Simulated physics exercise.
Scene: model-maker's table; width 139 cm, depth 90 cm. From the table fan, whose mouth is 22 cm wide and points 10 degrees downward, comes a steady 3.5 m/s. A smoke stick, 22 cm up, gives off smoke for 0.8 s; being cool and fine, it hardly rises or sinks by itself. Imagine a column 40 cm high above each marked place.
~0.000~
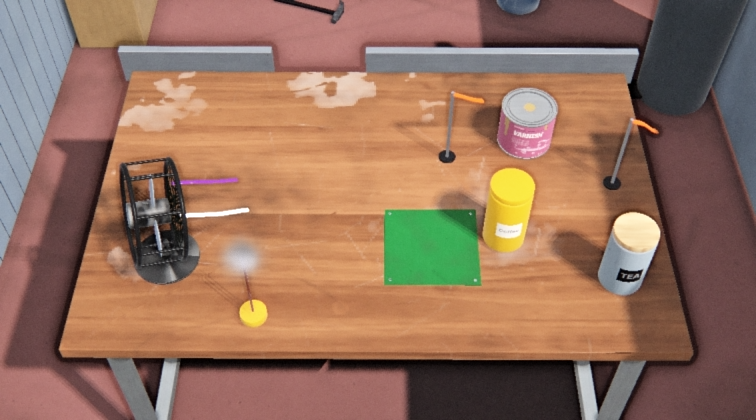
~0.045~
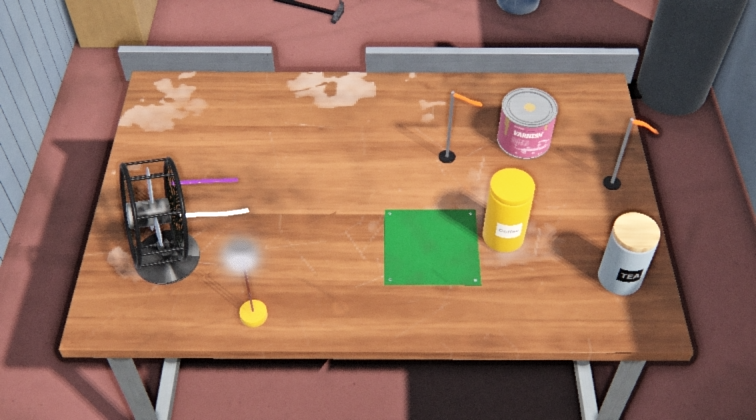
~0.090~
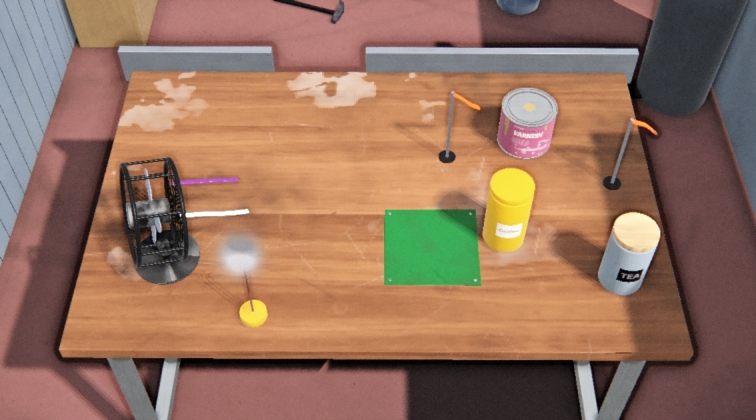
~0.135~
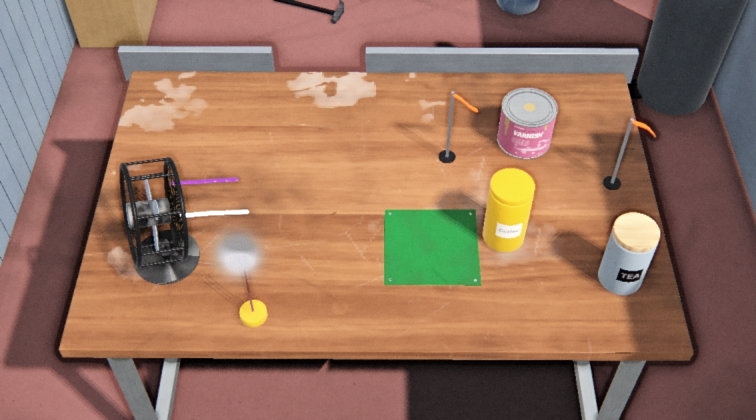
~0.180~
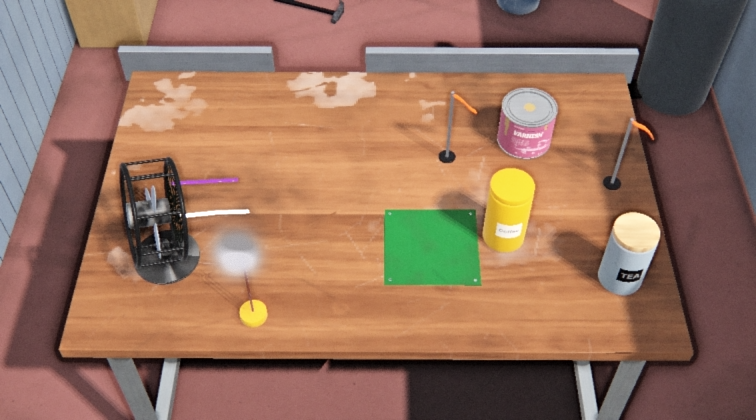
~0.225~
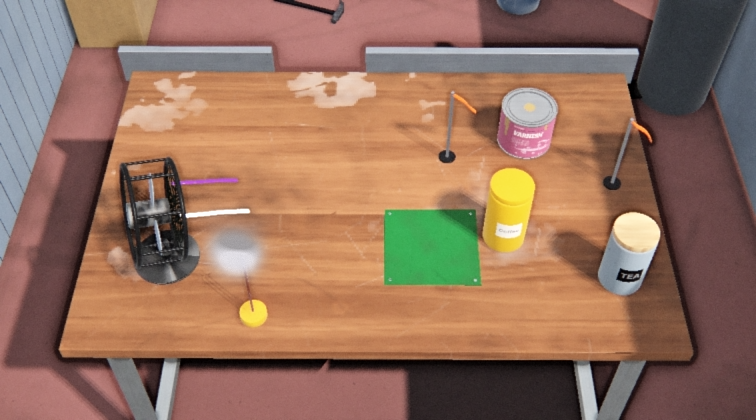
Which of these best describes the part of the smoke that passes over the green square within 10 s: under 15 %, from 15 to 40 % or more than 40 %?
The best fit is more than 40 %.
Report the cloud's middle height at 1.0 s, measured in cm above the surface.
I'd say around 12 centimetres.
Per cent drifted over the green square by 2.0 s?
Roughly 90 in a hundred by then.
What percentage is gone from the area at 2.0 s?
Some 50 in a hundred.
By 1.0 s we count, 35 % has passed over the green square, with 96 % still about or yet to come, and the middle of the rest is near (317, 240).
By 2.0 s we count, 85 % has passed over the green square, with 51 % still about or yet to come, and the middle of the rest is near (619, 290).
By 4.0 s we count, 87 % has passed over the green square, with 16 % still about or yet to come, and the middle of the rest is near (675, 311).
By 10.0 s we count, 88 % has passed over the green square, with 1 % still about or yet to come.
